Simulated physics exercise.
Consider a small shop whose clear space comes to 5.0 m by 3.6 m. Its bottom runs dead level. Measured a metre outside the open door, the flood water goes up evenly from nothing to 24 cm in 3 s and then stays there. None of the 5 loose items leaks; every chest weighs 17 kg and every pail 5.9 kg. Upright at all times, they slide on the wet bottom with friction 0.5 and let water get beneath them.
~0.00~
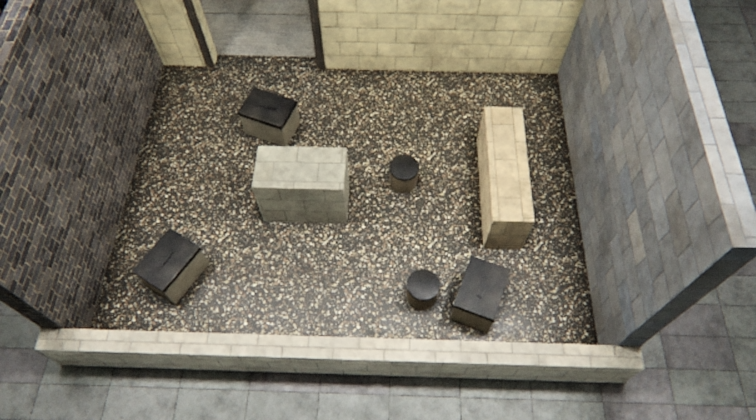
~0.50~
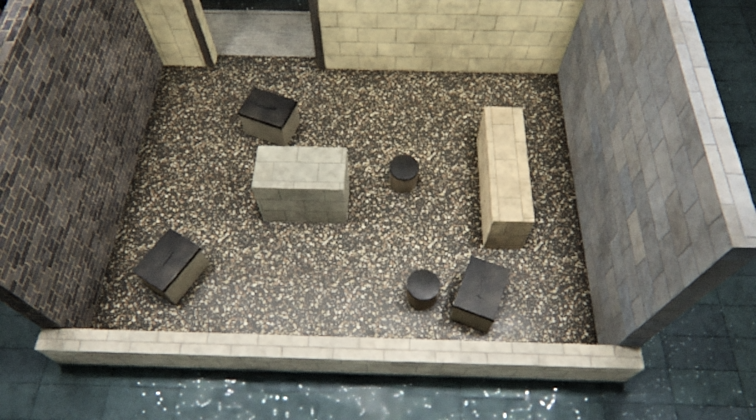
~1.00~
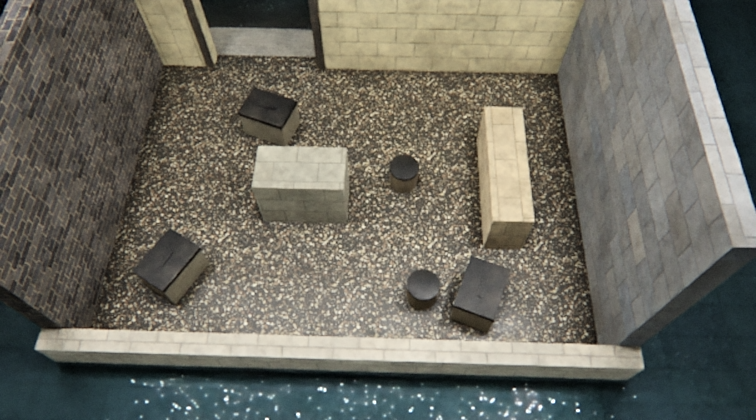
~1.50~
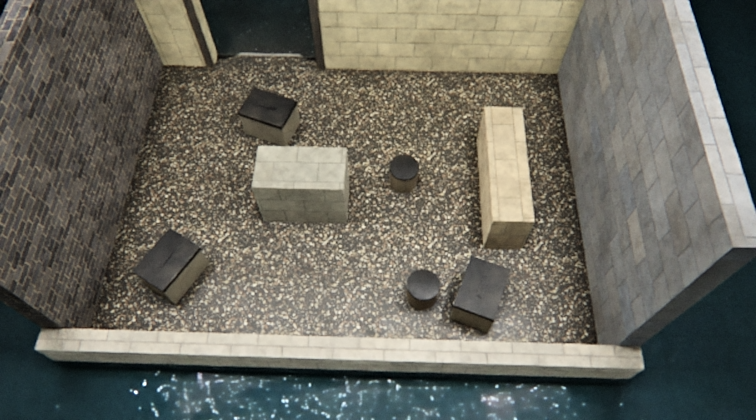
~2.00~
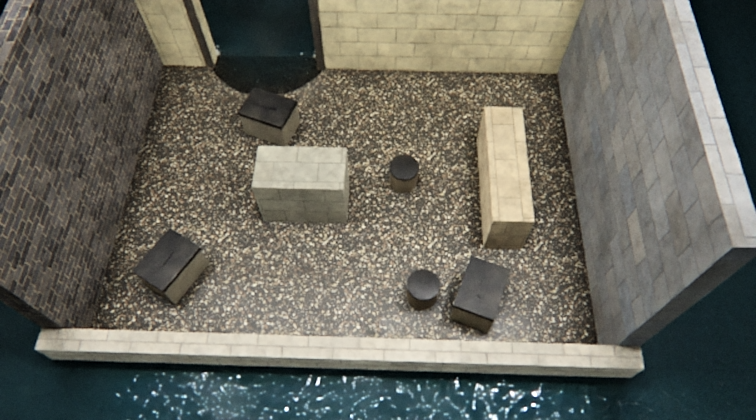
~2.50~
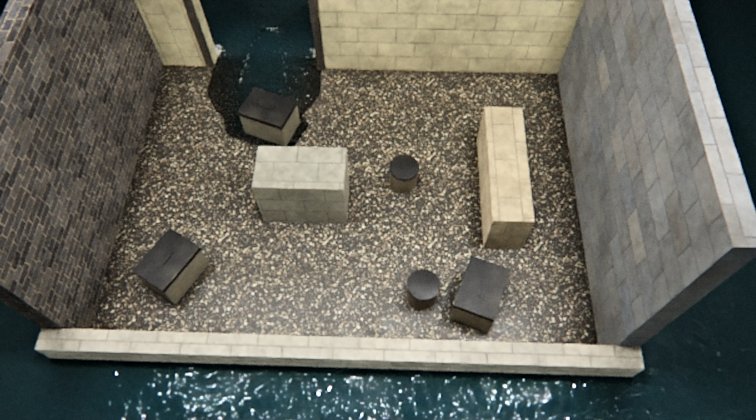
Dark water spreading over the paving around a roofless walled room, then seeping through the doorway onto the speckled floor near motionless blocks.
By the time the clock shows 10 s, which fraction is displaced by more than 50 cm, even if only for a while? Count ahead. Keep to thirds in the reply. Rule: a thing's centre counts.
My answer: Two thirds or more.
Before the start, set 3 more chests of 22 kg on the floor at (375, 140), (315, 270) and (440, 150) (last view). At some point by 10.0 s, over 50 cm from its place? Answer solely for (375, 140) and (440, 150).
Order as asked: Not as far and not as far.
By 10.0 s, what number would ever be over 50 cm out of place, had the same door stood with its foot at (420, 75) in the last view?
That gives 4 of them.
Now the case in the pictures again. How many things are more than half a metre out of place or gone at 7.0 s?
Tally: 3.
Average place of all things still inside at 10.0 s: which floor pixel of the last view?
They're centred close to (442, 237).
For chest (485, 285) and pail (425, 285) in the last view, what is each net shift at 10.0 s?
150 cm and 30 cm respectively.
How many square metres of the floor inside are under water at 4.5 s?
Roughly 8.5 m2.
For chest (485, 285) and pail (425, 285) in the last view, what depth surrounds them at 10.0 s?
Some 13 cm at the first, some 11 cm at the second.
After 3.5 s 1 of 5 are over 50 cm from their spots; 0 afloat.
After 4.5 s 1 of 5 are over 50 cm from their spots; 0 afloat.
After 7.0 s 3 of 5 are over 50 cm from their spots; 2 afloat.
After 10.0 s 4 of 5 are over 50 cm from their spots, and 4 have been at some point; 5 afloat.
